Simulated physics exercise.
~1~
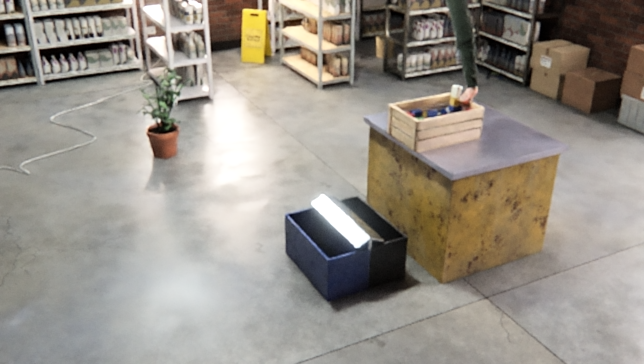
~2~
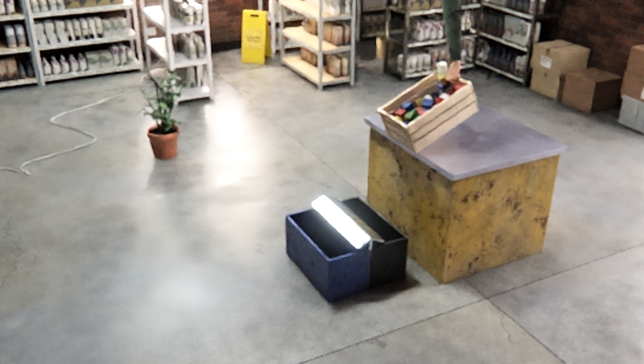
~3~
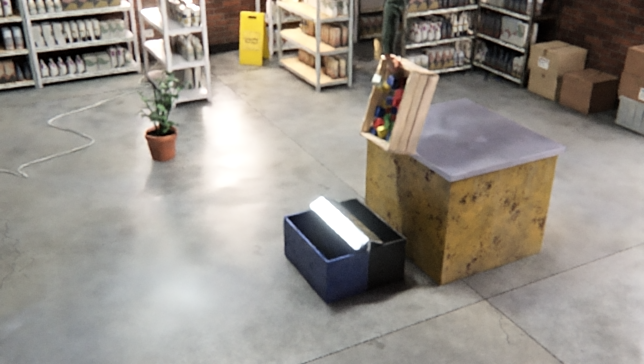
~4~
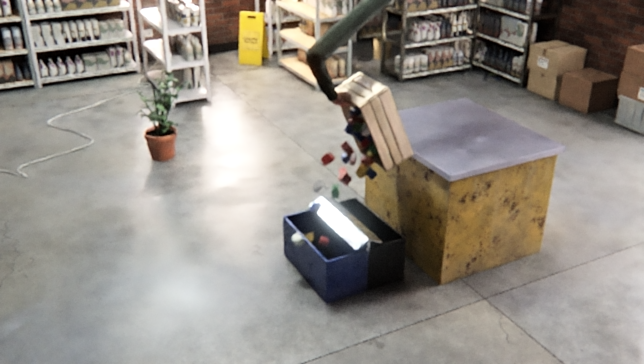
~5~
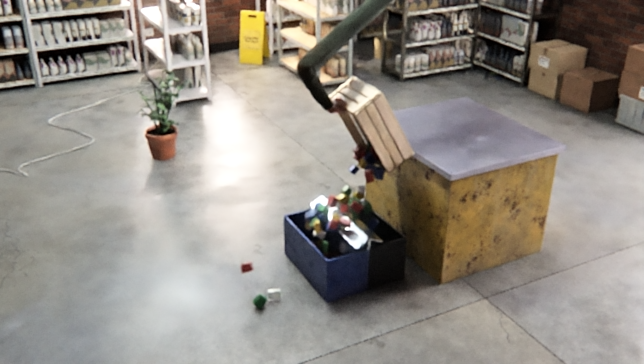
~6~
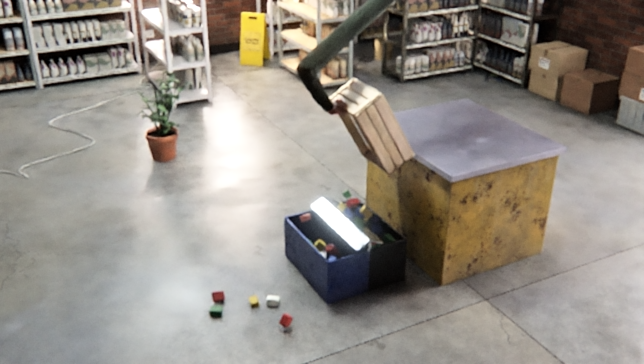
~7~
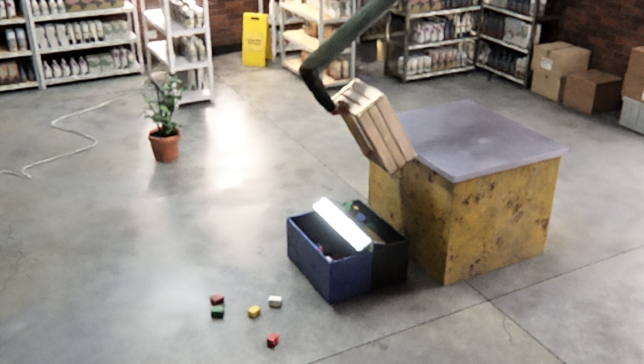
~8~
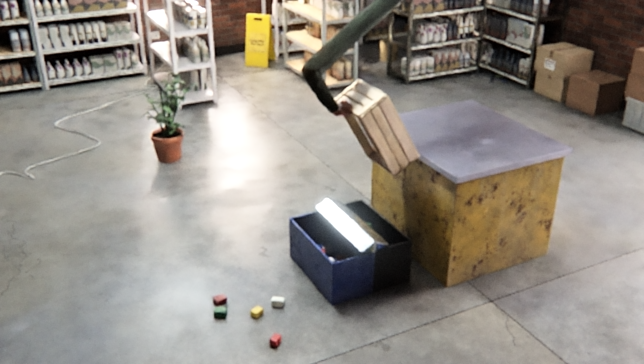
A slatted wooden crate of colourful toy blocks sits on a stained yellow bench with a grey top, seen from above in a concrete-floored storeroom lined with shelves. Left of the bench stand a black tub and a blue bin, divided by a bright ridge, with a potted plant further back. A dark green arm raises the back of the crate and swings it over to the left. Blocks pour down onto the ridge and into the containers, and several bounce past the blue bin. The emptied crate stays tipped, while five blocks lie still on the floor.
